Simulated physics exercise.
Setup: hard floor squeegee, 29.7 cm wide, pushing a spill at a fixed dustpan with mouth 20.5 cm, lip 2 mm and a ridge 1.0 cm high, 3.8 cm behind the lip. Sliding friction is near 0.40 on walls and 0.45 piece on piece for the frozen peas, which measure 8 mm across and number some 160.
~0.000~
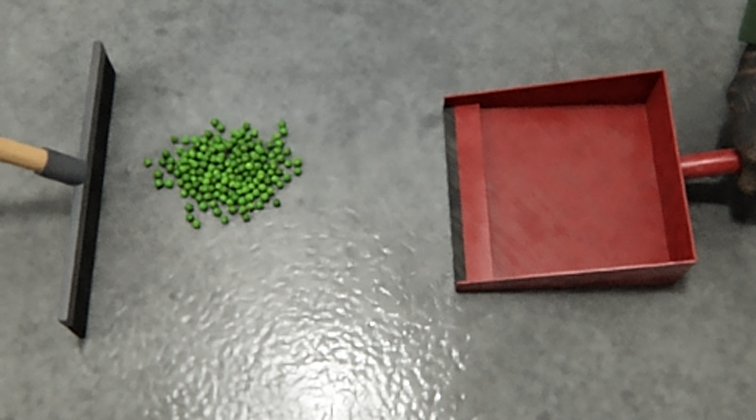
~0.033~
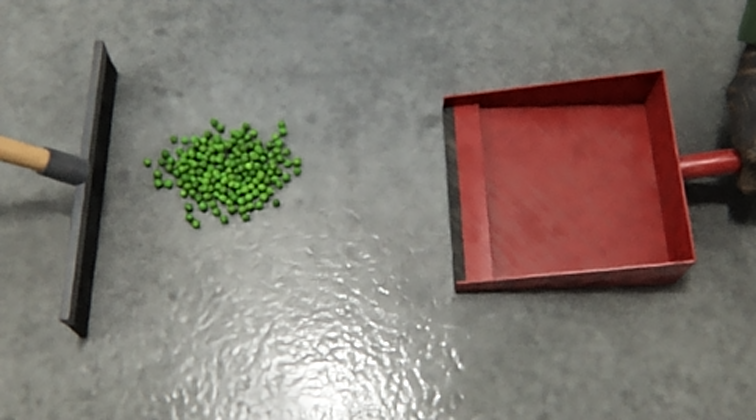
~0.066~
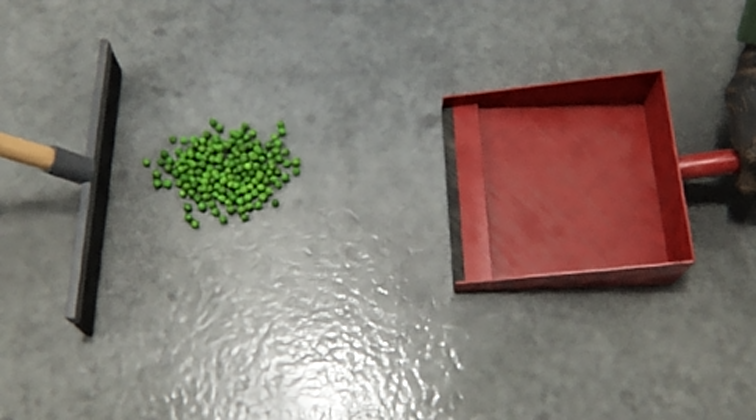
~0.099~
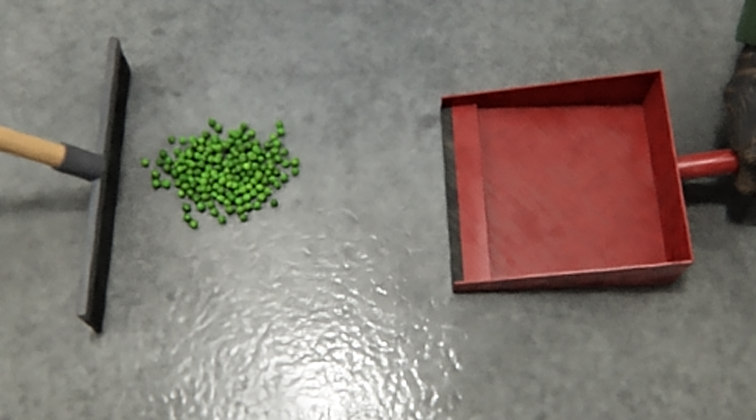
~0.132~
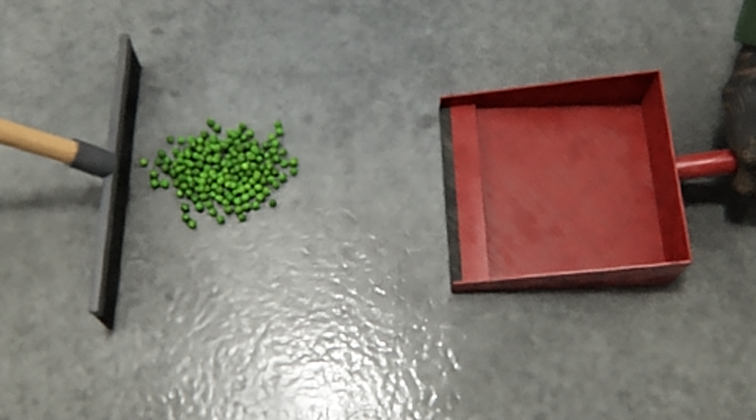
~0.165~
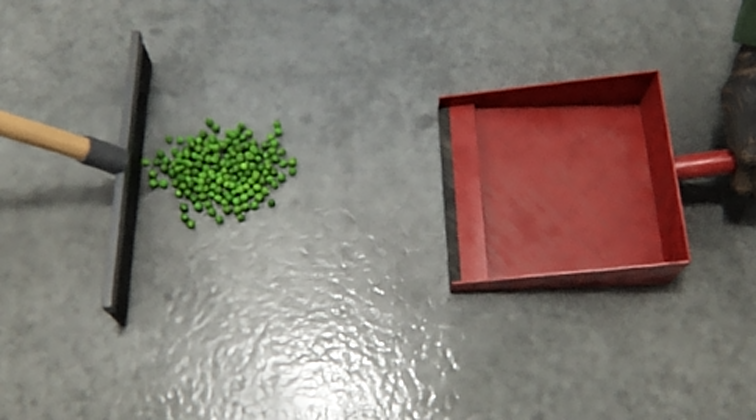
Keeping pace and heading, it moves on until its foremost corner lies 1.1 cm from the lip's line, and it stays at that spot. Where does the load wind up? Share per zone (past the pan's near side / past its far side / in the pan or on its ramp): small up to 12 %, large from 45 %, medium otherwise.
Past the pan's near side - small; past the pan's far side - medium; in the pan or on its ramp - medium.
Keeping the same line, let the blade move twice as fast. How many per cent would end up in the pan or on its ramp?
It would come to roughly 35 percent.
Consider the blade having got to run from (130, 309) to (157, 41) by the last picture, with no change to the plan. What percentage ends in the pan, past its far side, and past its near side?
You'd see pan at 40, far at 20 and near at 5.
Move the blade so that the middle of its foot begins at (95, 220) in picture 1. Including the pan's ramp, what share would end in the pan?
The pan and its ramp would take some 35 per cent.
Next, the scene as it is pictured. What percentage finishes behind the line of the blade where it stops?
0 %.
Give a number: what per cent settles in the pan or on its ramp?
I'd say around 30 percent.
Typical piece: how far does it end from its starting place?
Median: Approx. 26 cm.
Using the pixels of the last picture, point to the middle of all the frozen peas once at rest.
Roughly pixel (449, 147).
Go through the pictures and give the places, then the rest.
In the first picture, blade from (66, 320) to (100, 50), moved 0.0 cm, 0 of the pieces shifted so far; middle of the pieces at (230, 171); pan at (573, 192).
In the second picture, blade from (68, 319) to (102, 50), moved 0.2 cm, 0 of the pieces shifted so far; middle of the pieces at (229, 171).
In the third picture, blade from (74, 318) to (107, 48), moved 0.9 cm, 0 of the pieces shifted so far; middle of the pieces at (228, 171).
In the fourth picture, blade from (84, 315) to (116, 46), moved 1.9 cm, 0 of the pieces shifted so far; middle of the pieces at (227, 171).
In the fifth picture, blade from (97, 311) to (127, 43), moved 3.3 cm, 0 of the pieces shifted so far; middle of the pieces at (226, 171).
In the sixth picture, blade from (109, 307) to (138, 39), moved 4.6 cm, 0 of the pieces shifted so far; middle of the pieces at (225, 171); pan at (568, 193). Its pace works out near 0.40 m/s, heading 14 degrees away from the viewer's side.
Then, at 0.54 s, middle of the blade 17 cm from the lip; 0 % over the lip, far side 10 %, near side 0 %.
After 0.79 s, middle of the blade 8 cm from the lip; 0 % over the lip, far side 25 %, near side 0 %.
After 1.15 s, middle of the blade 2 cm from the lip; 30 % over the lip, far side 30 %, near side 0 %.
By 1.7 s all is still; near side 0 %, far side 30 %, pan 30 %, in front of the lip or behind the blade 40 %.
